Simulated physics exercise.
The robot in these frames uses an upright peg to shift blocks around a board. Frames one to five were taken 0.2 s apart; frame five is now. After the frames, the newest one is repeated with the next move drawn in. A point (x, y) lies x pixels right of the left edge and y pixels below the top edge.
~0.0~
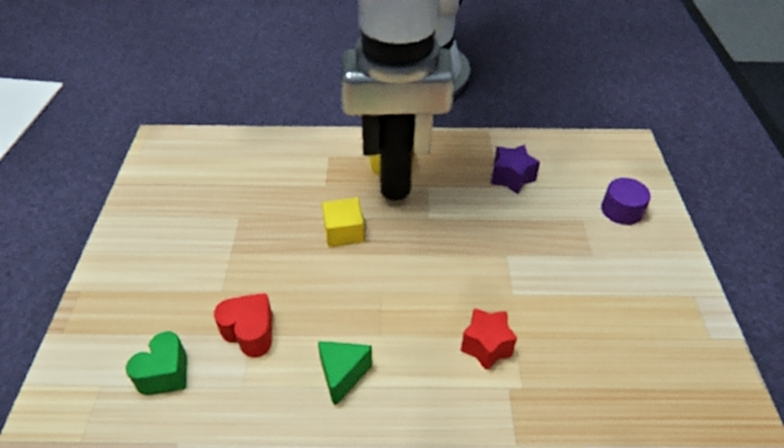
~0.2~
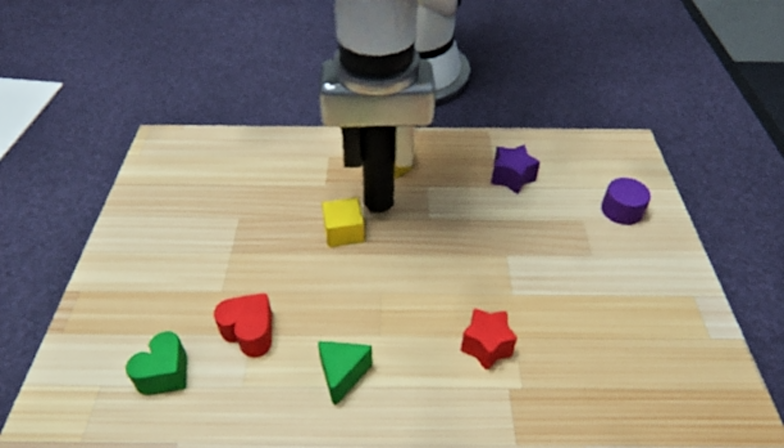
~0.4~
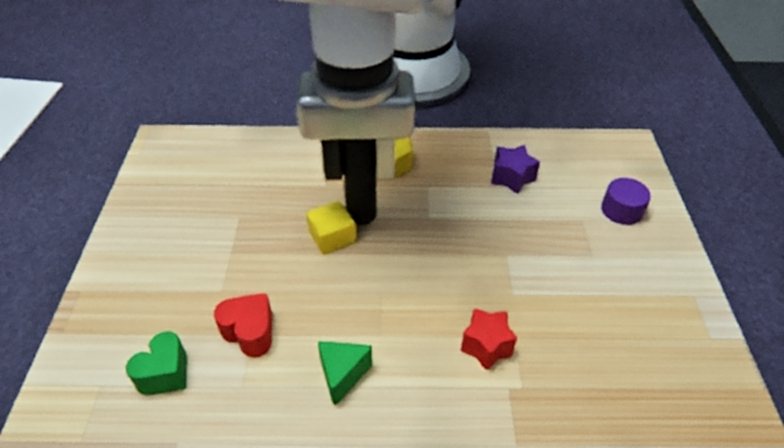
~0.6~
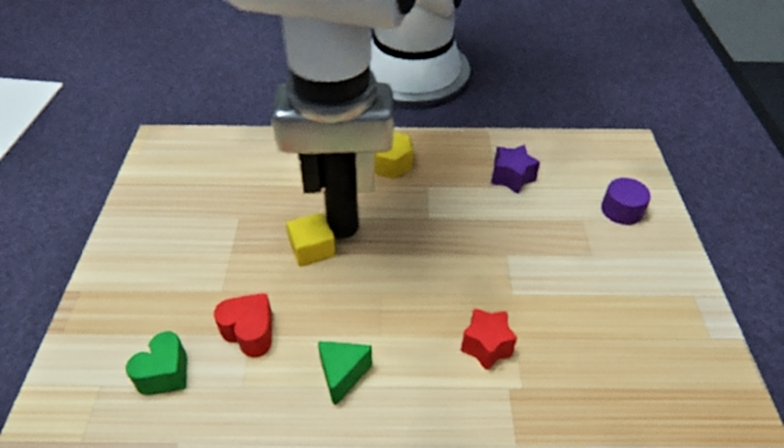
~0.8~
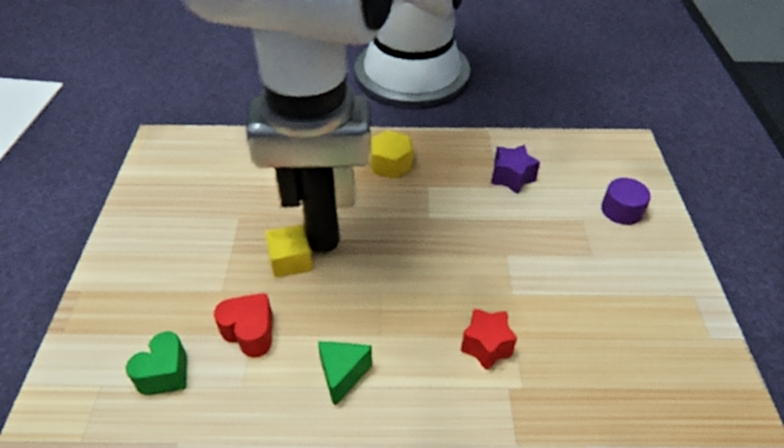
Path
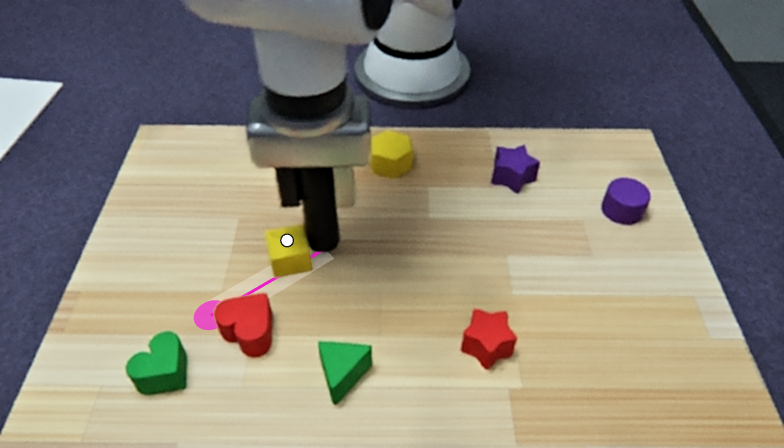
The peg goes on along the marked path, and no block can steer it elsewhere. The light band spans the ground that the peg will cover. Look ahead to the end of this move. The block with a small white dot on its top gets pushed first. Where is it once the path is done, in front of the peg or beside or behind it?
The block gets away.
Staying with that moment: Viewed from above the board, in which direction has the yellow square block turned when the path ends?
Watching from overhead, you'd notice the yellow square block rotating clockwise.
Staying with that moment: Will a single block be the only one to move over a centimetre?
Going by the path, yes.
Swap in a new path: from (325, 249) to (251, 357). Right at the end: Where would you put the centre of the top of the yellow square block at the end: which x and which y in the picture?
Its top face will be centred at roughly (265, 249).
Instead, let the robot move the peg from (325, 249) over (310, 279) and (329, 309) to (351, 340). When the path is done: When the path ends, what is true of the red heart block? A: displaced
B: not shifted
B: Not shifted.
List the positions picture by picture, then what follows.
In the first picture, tip of the peg (395, 190), middles of tops, red heart block (244, 314), yellow square block (342, 212).
In the second picture, peg (379, 202), nothing pushed.
In the third picture, peg (361, 214), yellow square block (330, 217).
In the fourth picture, peg (343, 227), yellow square block (309, 229).
In the fifth picture, peg (324, 241), red heart block (244, 314), yellow square block (287, 240).
The line goes in a line from (325, 249) to (212, 315); the dot is on the yellow square block.
What follows on the original path. One third of the way, peg (287, 262); yellow square block (247, 256), turned 10° clockwise.
Two thirds of the way, peg (249, 284); yellow square block (212, 263), turned 40° clockwise.
At the end, peg (209, 307); red heart block unmoved; yellow square block (200, 263), turned 60° clockwise.
